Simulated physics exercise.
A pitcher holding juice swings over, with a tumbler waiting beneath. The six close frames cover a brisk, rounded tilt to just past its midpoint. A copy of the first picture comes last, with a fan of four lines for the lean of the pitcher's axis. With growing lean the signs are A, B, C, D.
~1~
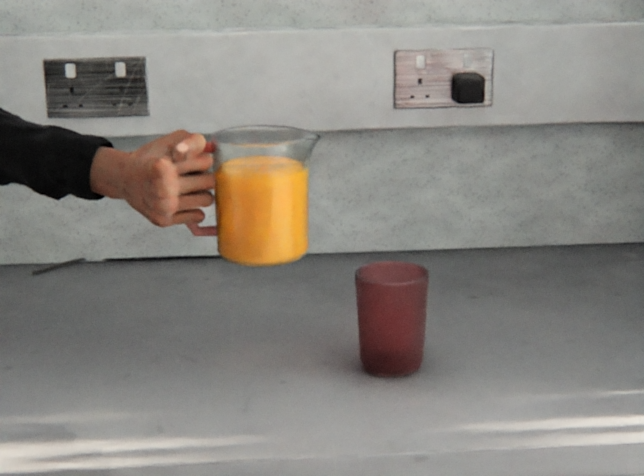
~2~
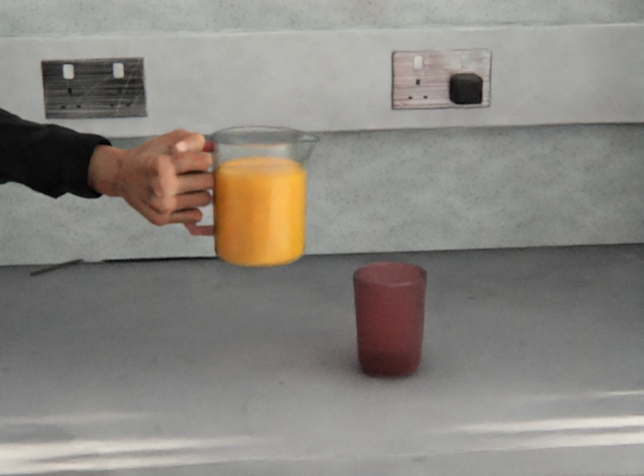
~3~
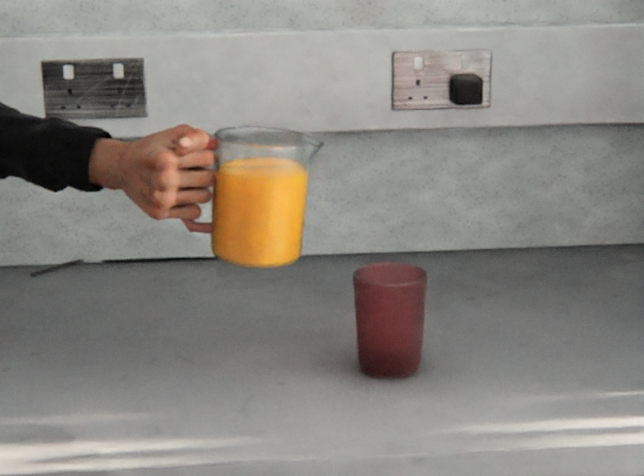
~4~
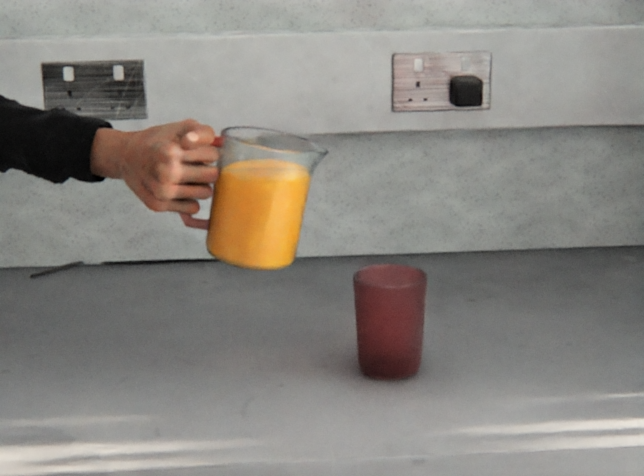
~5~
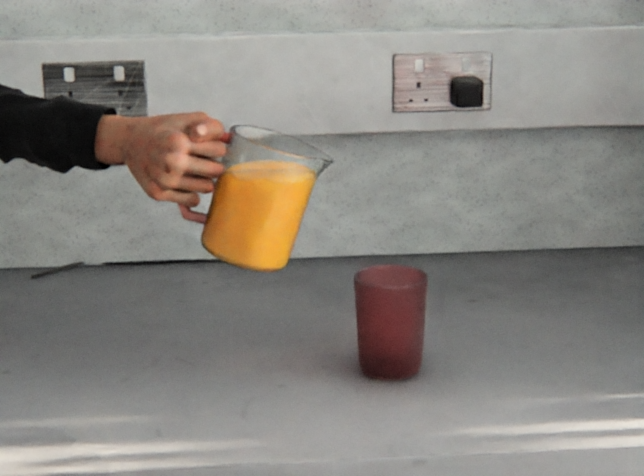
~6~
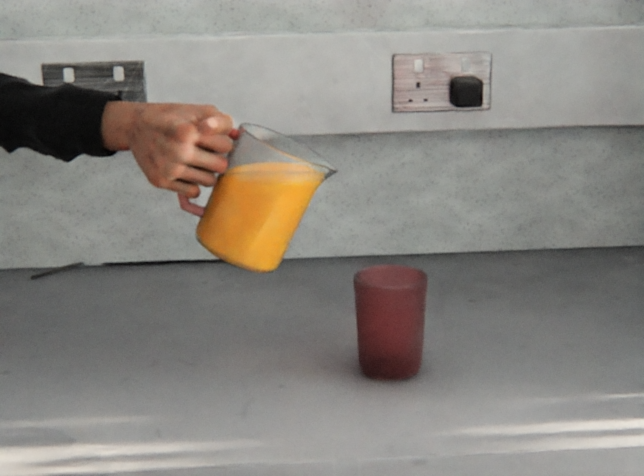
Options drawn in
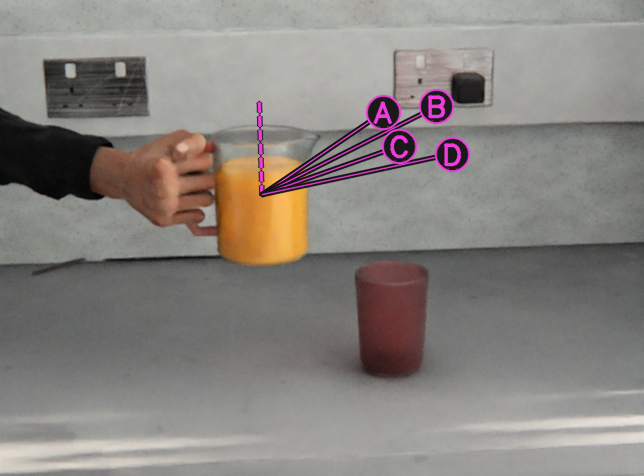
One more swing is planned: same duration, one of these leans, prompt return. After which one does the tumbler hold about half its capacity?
Best: B.
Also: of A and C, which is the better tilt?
A.
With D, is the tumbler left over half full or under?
Over.
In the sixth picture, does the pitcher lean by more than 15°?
Yes.
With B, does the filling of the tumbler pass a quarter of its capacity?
Yes, clearly.
In magenta, A at (368, 122); B at (421, 114); C at (383, 151); D at (435, 157).
Choosing A, the tumbler ends with about 34 % of what it can hold.
Choosing B, the tumbler ends with about 52 % of what it can hold.
Choosing C, the tumbler ends with about 74 % of what it can hold.
Choosing D, the tumbler ends with about 88 % of what it can hold; 5 % of the juice is spilt.
